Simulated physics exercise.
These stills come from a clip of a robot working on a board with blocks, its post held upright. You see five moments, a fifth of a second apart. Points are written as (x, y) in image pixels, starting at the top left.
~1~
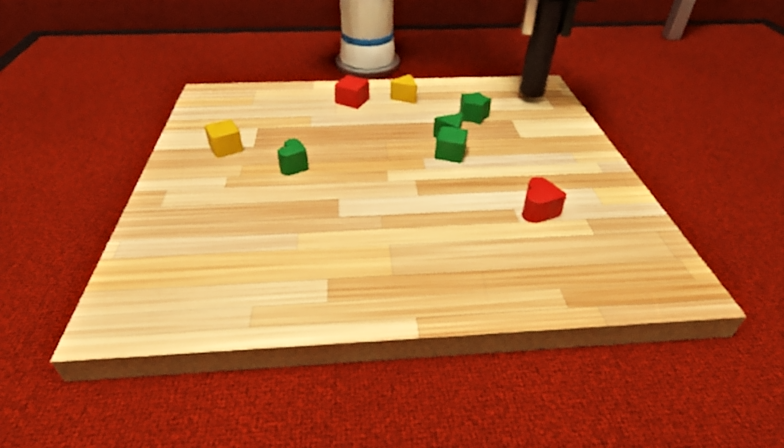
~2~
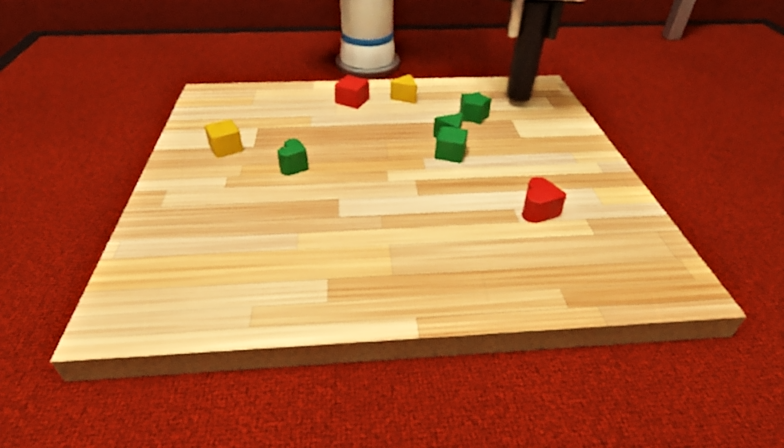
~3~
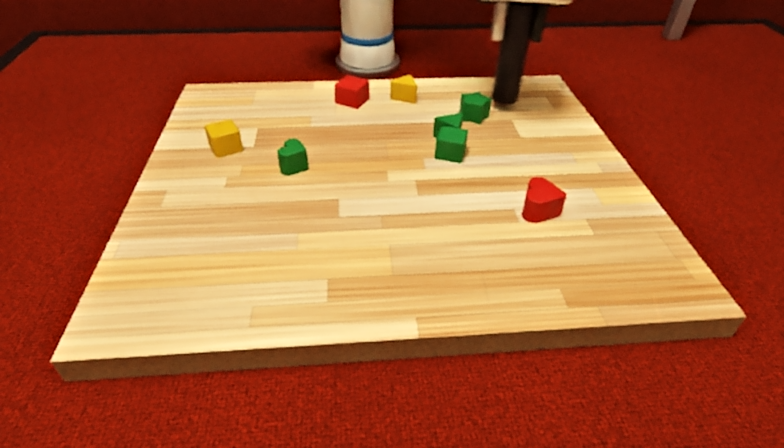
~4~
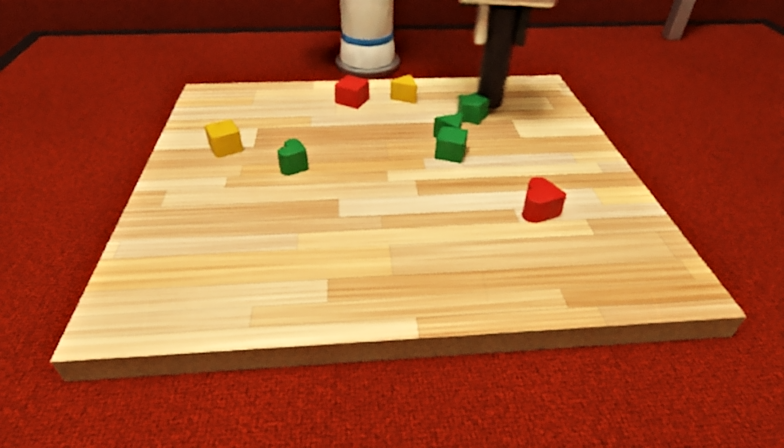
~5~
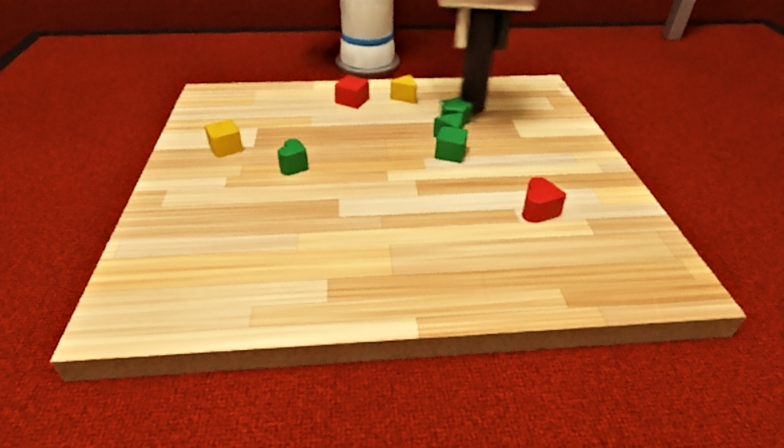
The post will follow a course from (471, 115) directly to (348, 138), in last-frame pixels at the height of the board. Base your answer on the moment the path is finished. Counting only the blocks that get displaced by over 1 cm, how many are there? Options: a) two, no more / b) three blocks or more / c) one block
c: One block.
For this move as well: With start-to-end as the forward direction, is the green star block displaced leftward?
Yes - that is the case.
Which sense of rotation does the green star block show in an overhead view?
Looking down, it rotates anti-clockwise.
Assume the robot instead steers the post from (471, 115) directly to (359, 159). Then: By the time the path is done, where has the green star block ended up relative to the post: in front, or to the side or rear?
Looking at the end of the path, the green star block is still being driven ahead.
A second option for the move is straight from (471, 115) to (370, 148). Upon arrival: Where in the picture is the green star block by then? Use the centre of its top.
It sits at (347, 137).
The first path, step by step. One third of the way, post at (433, 115); green triangle at (452, 119); green star block at (416, 112).
Two thirds of the way, post at (391, 122); green triangle at (452, 119); green star block at (386, 124), turned 40° anticlockwise.
At the end, post at (348, 130); green triangle at (452, 119); green four-sided block unmoved; green star block at (379, 128), turned 80° anticlockwise.
